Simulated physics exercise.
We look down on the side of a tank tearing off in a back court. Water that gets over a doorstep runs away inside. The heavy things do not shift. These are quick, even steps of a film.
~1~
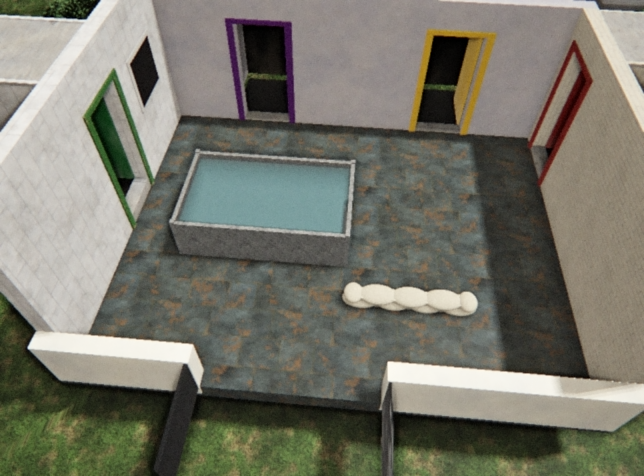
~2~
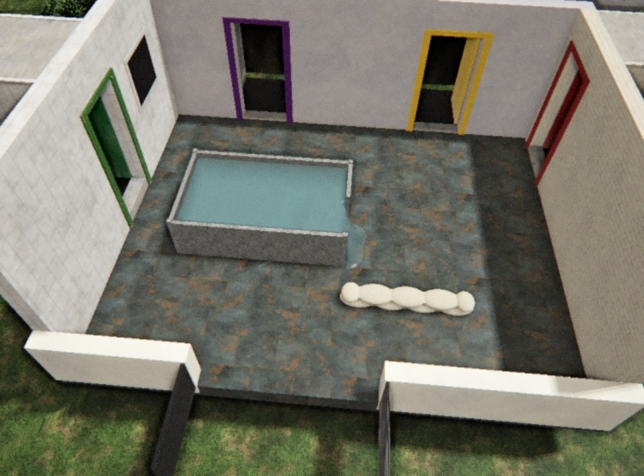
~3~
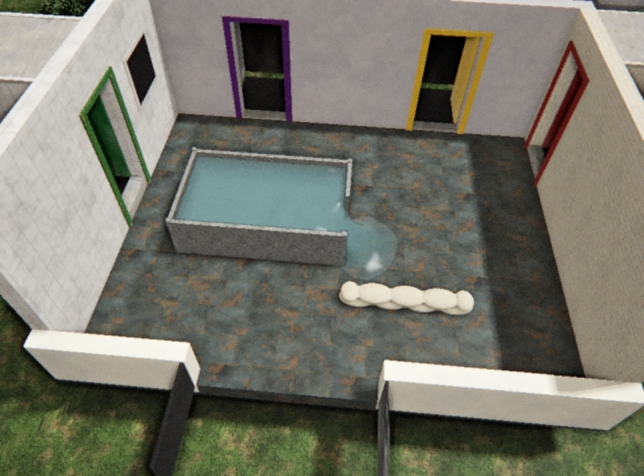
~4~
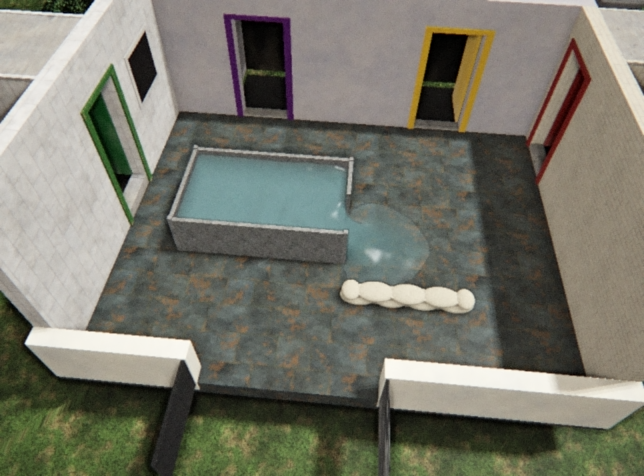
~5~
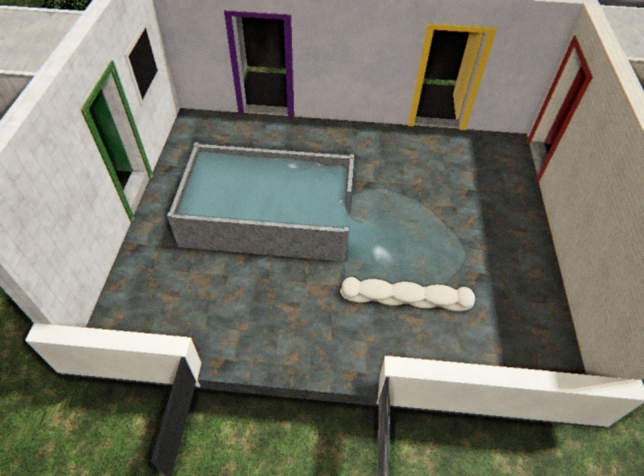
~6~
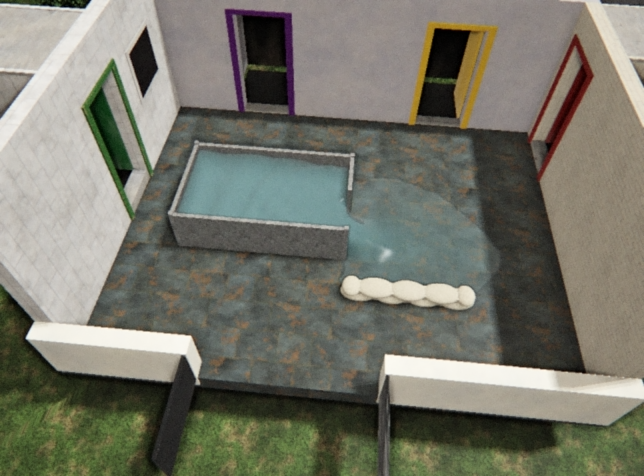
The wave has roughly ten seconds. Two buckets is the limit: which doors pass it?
In the end: The red door floods; the purple door holds within the limit; the yellow door floods; the green door holds within the limit.
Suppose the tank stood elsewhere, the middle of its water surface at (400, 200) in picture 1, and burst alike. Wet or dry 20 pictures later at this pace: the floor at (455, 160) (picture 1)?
Verdict: Under water.
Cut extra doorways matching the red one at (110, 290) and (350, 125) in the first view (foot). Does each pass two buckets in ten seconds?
In that order: Holds, keeps below it.
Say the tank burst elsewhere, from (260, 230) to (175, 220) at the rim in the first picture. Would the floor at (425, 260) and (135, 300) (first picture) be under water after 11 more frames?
In turn: No water, under water.
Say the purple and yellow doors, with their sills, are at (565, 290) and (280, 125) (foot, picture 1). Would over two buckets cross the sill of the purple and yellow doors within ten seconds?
Purple door lets more in; yellow door takes less.
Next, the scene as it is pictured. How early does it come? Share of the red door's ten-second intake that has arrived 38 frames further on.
Some 60 per cent.
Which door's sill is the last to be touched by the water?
The one in green.
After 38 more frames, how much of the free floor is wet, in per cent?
I make it 80 per cent.
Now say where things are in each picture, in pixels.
The first frame shows the open tank at (268, 194) is whole and still.
In the second frame, water pours out at (343, 234) and has run to (357, 227).
In the third frame, water pours out at (343, 236) and has run to (392, 238).
In the fourth frame, water pours out at (344, 234) and has run to (422, 241).
In the fifth frame, water pours out at (344, 232) and has run to (458, 260).
In the sixth frame, the front is at (493, 264), out from the gap at (344, 230).
A moment on, water covers 25 % of the floor; the red door not reached, the purple door not reached, the yellow door not reached, the green door not reached.
Next, water covers 30 % of the floor; the red door wet at the sill, nothing in, the purple door not reached, the yellow door not reached, the green door not reached.
Then, water covers 40 % of the floor; the red door under two buckets in, the purple door not reached, the yellow door wet at the sill, nothing in, the green door not reached.
Later, water covers 80 % of the floor; the red door over two buckets in, the purple door wet at the sill, nothing in, the yellow door over two buckets in, the green door not reached.
In the end, water covers 95 % of the floor; the red door over two buckets in, the purple door wet at the sill, nothing in, the yellow door over two buckets in, the green door wet at the sill, nothing in.
